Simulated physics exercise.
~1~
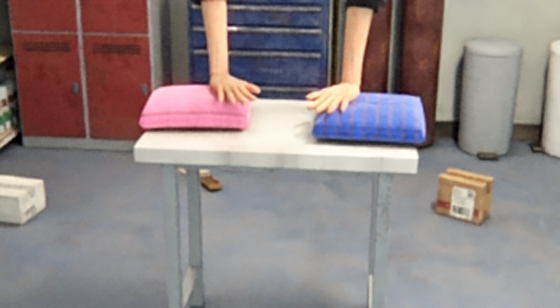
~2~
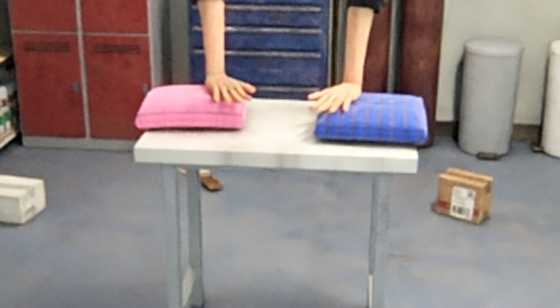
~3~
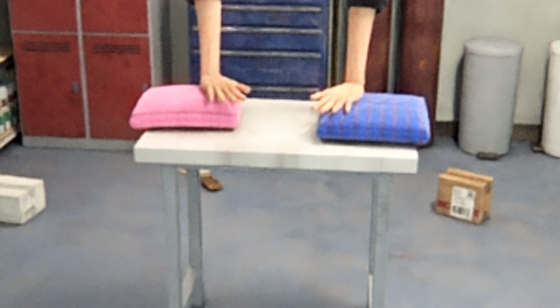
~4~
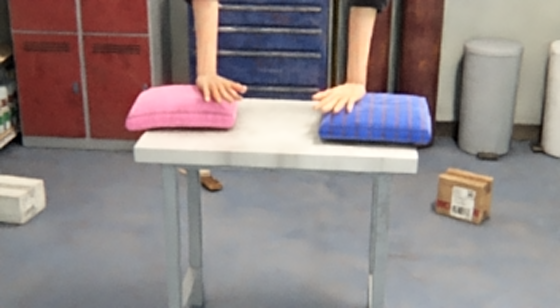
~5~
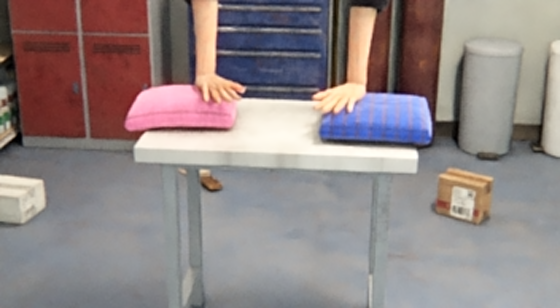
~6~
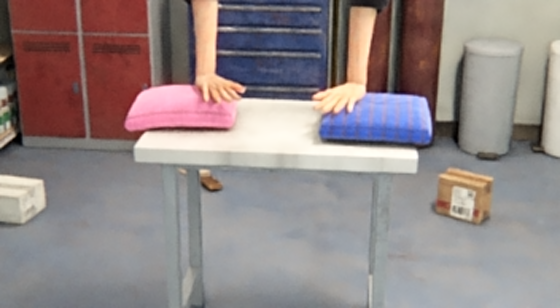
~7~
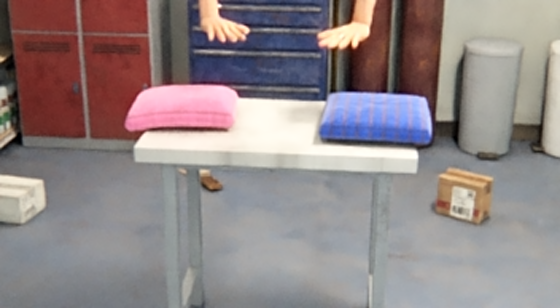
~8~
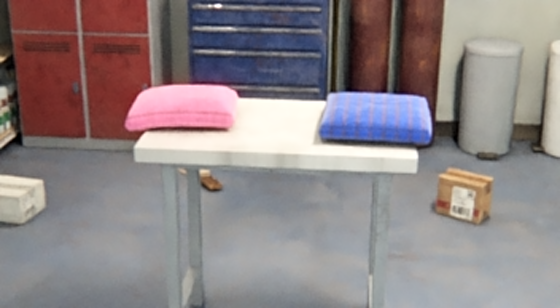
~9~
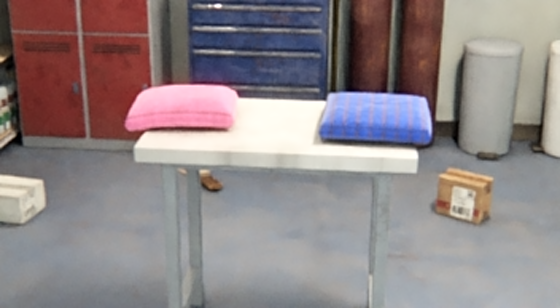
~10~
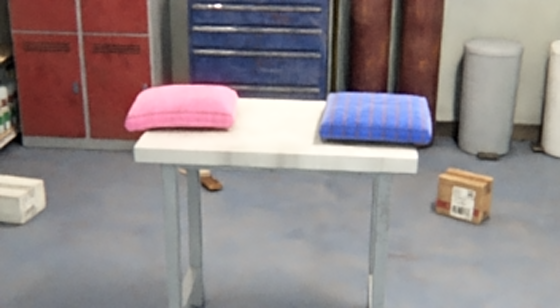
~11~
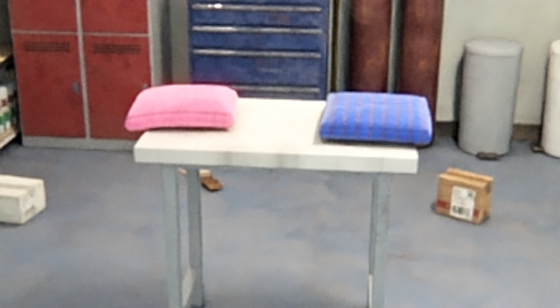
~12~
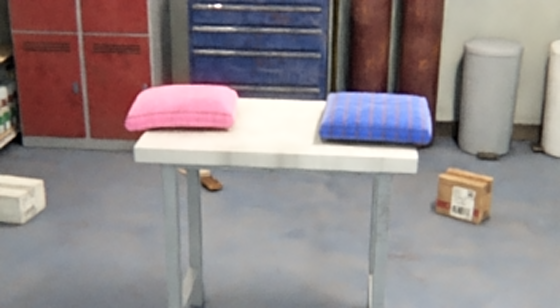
A pink soft bag and a blue striped cushion are being pushed toward opposite ends of a pale bench, seen from the front by a still camera in a workshop-like room. Red lockers and a blue drawer cabinet stand behind, with cardboard boxes on the grey floor and a pale bin at right. The hands pressing on both slide the pink bag slightly left and the blue cushion slightly right, until each juts a little past its end. The hands then lift away and leave view. Both stay on the bench, lying still.
